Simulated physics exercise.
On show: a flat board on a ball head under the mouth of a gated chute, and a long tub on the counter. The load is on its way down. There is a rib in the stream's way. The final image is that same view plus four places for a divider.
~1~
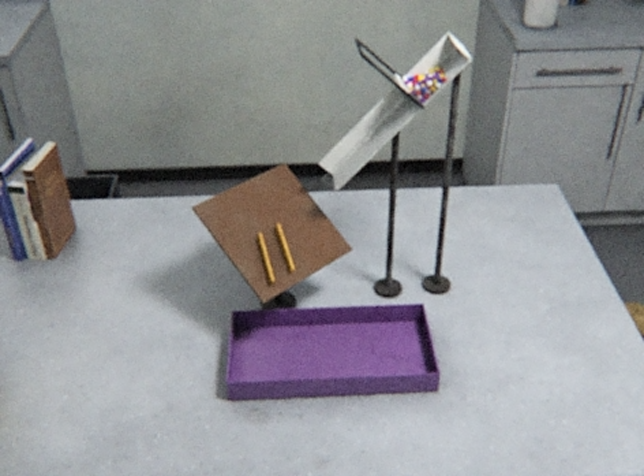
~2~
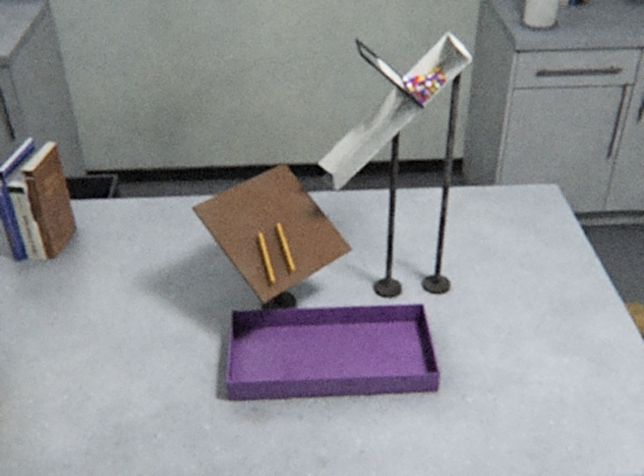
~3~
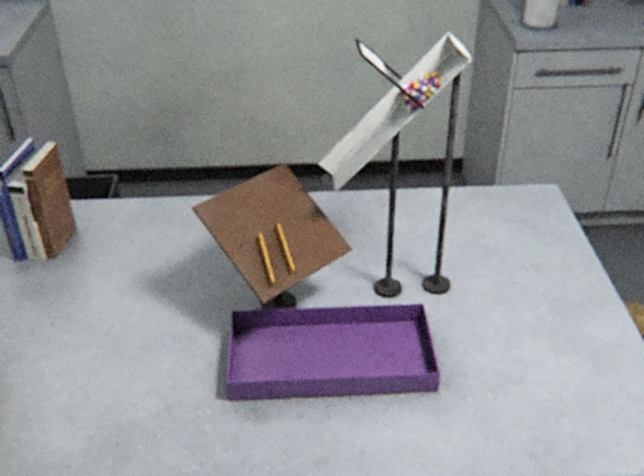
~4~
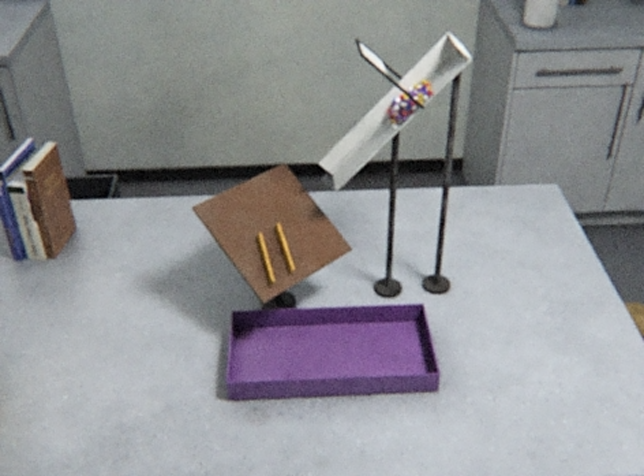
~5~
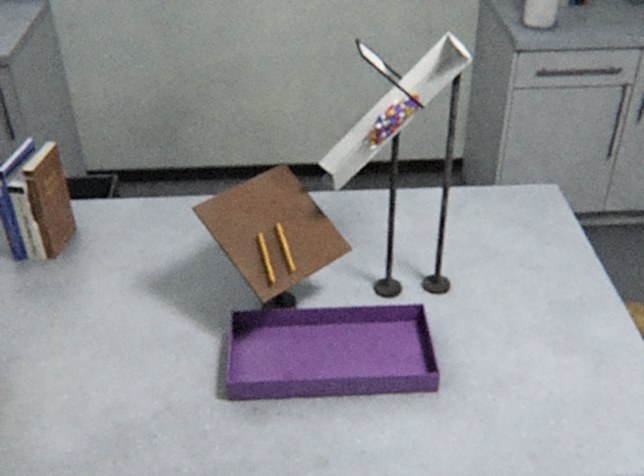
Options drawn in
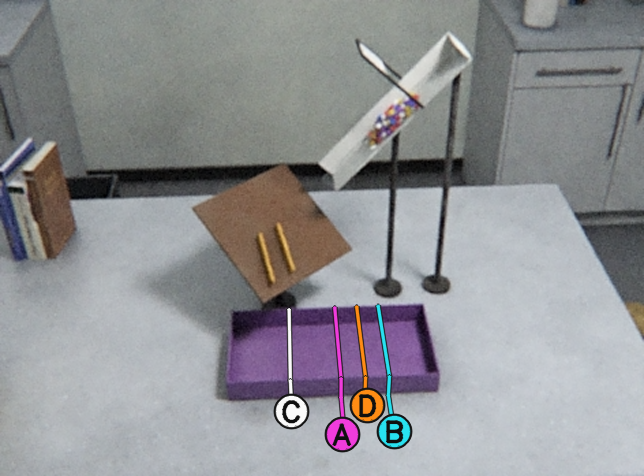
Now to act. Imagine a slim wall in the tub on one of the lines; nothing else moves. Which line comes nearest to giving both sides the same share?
It is A.
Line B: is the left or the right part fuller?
More lands on the left.
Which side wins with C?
More lands on the right.
On the marked copy, line A crosses the front rim at (341, 377); line B crosses the front rim at (389, 375); line C crosses the front rim at (290, 379); line D crosses the front rim at (365, 376).
If A is chosen, of what is caught, about half on the left of the divider, about half on the right.
If B is chosen, of what is caught, most on the left of the divider, about a quarter on the right.
If C is chosen, of what is caught, a stray few on the left of the divider, nearly all on the right.
If D is chosen, of what is caught, nearly all on the left of the divider, a small part on the right.
